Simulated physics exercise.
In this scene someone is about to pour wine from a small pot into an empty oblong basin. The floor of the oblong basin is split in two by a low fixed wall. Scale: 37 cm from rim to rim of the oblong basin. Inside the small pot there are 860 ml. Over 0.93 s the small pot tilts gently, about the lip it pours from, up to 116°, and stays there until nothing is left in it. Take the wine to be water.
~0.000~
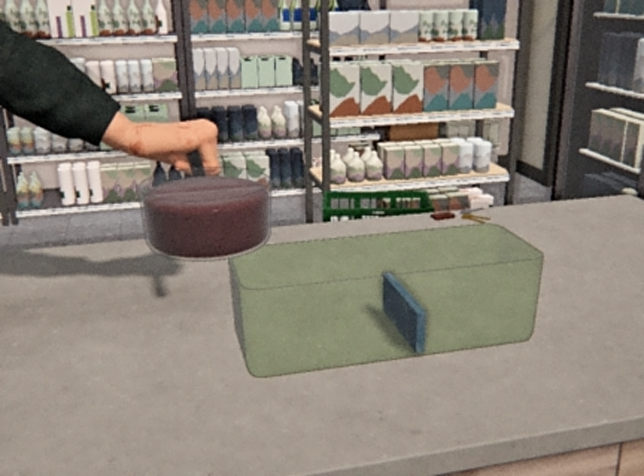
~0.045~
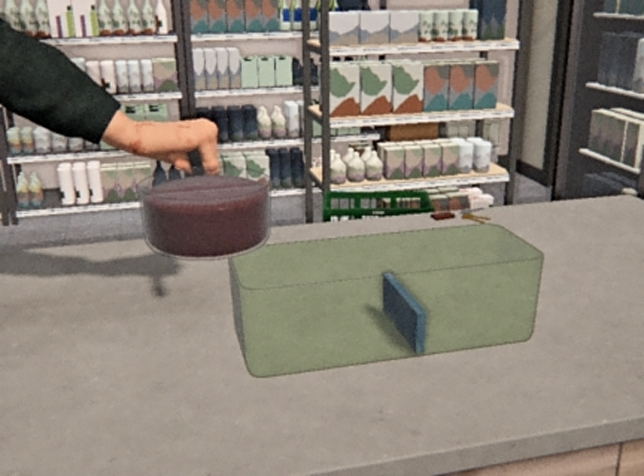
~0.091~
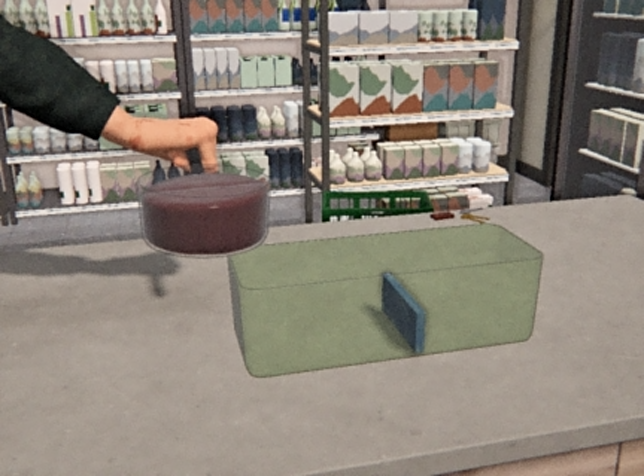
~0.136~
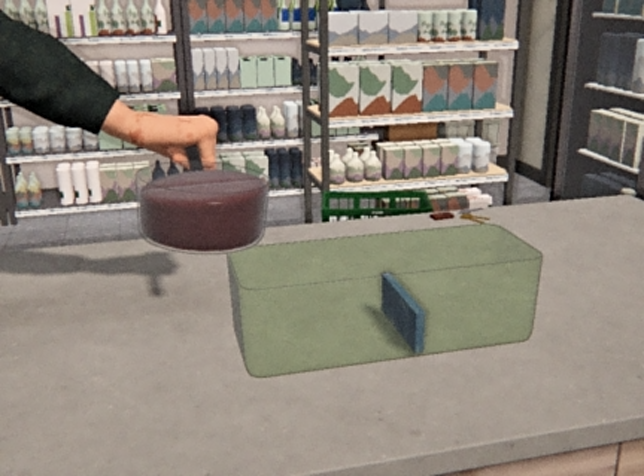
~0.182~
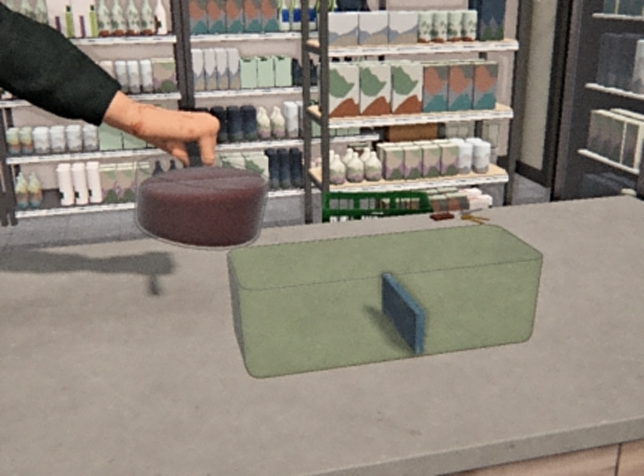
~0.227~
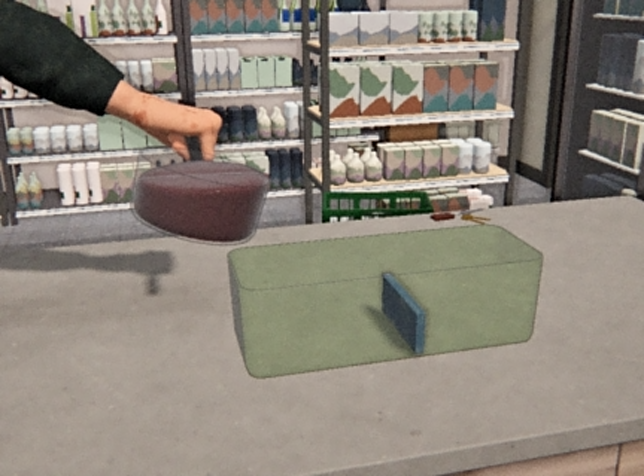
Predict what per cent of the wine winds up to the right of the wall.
Roughly 4 per cent is past the wall.
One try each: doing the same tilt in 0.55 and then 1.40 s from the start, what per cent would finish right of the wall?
Respectively about 5 and 5 percent.
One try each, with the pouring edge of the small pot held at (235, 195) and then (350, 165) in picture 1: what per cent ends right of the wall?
In order, 10 and 85 per cent.
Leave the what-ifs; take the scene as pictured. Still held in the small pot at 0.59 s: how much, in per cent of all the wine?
42 %.
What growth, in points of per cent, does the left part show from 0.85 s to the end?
Roughly 7 in a hundred.
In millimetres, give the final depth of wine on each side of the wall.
Left 30 mm, right 2 mm.
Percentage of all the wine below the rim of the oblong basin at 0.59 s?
Some 14 per cent.
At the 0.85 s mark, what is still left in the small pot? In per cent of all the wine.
Close to 3 percent of the whole amount.
After 0.59 s the tilt is 81° and 43 per cent is still to pour, 14 is left of the wall and 0 right of it.
After 0.85 s the tilt is 114° and 3 per cent is still to pour, 84 is left of the wall and 2 right of it.
After 1.13 s the tilt is 116° and 0 per cent is still to pour, 91 is left of the wall and 4 right of it.
After 1.43 s the tilt is 116° and 0 per cent is still to pour, 91 is left of the wall and 4 right of it.
In the end 91 per cent lies left of the wall, 4 right of it and 5 outside.
